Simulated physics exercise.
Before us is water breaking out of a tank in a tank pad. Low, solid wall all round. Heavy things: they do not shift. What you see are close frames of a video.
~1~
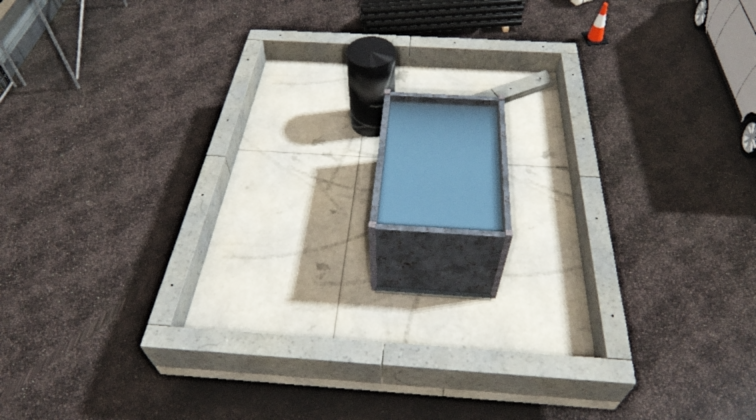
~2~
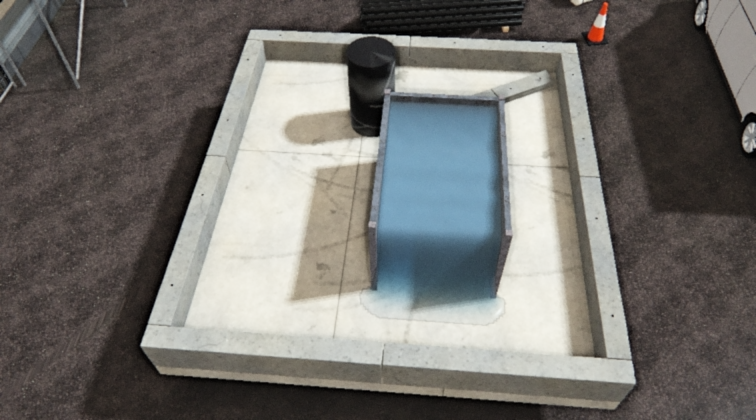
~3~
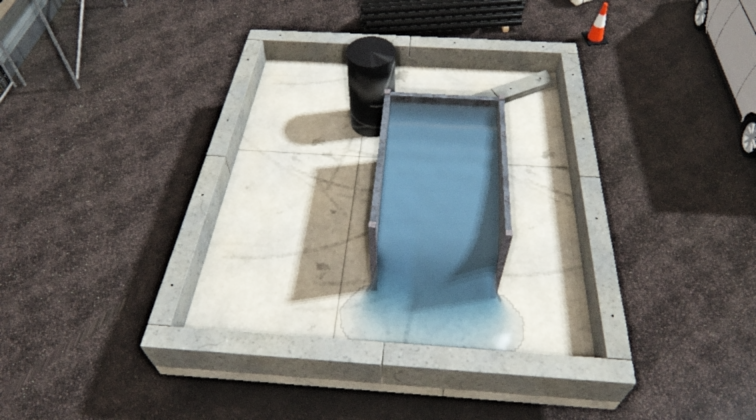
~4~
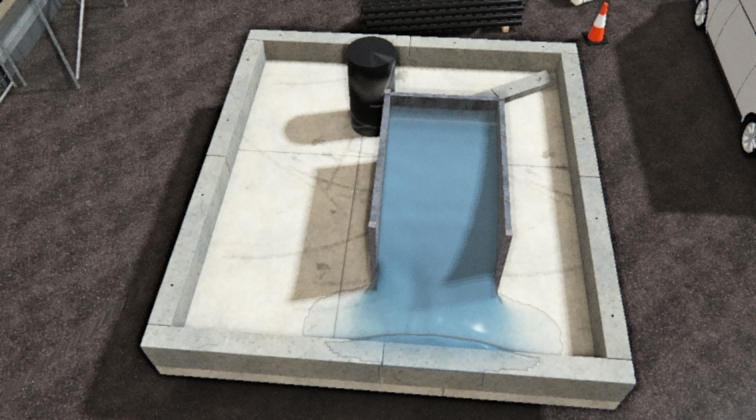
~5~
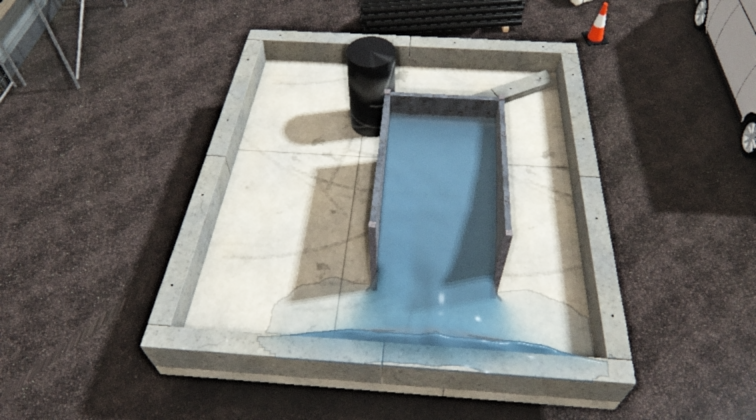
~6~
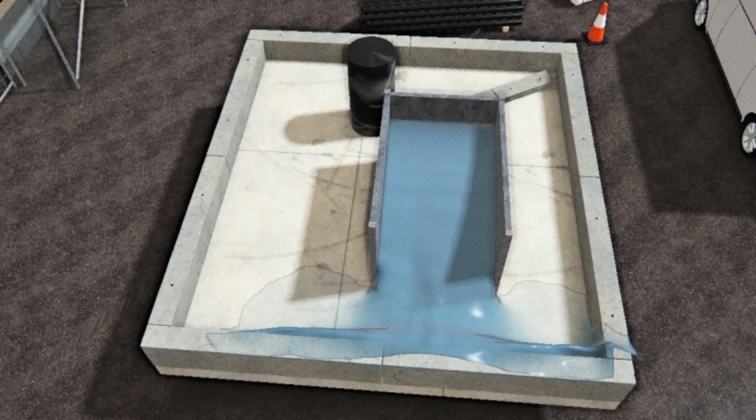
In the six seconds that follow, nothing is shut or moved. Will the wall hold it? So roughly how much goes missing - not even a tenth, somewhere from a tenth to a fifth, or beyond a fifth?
I think beyond a fifth.
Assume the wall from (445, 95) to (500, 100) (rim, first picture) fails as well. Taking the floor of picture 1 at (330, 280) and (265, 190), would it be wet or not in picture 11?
Spared, spared.
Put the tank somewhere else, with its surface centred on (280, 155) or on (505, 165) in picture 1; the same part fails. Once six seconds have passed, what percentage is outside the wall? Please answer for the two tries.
I'd say some 28 per cent for the first and some 28 per cent for the second.
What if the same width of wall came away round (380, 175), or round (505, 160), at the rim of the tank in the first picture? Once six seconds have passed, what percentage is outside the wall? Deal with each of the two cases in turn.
Near 12 per cent, then near 20 per cent.
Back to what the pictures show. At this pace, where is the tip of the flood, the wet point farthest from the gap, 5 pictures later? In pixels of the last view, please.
I'd say near (251, 114).
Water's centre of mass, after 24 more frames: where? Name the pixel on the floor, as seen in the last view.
The water centres close to (406, 194).
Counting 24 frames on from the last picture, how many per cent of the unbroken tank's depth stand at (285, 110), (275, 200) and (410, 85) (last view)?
Depths of roughly 4, 8 and 4 per cent.
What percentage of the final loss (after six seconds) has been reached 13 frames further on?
Estimate: Some 100 %.
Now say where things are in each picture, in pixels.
The tank at (442, 162) is whole and still, in the first picture.
Water pours out at (436, 268) and has run to (367, 293), in the second picture.
Water pours out at (435, 272) and has run to (351, 327), in the third picture.
Water pours out at (435, 275) and has run to a hidden place, in the fourth picture.
Water pours out at (435, 276) and has run to a hidden place, in the fifth picture.
Water pours out at (435, 277) and has run to a hidden place, in the sixth picture.
A moment on, water covers 25 % of the floor; the low wall has let 10 % over.
Next, water covers 35 % of the floor; the low wall has let 17 % over.
Then, water covers 70 % of the floor; the low wall has let 25 % over.
Later, water covers 80 % of the floor; the low wall has let 25 % over.
In the end, water covers 85 % of the floor; the low wall has let 25 % over.
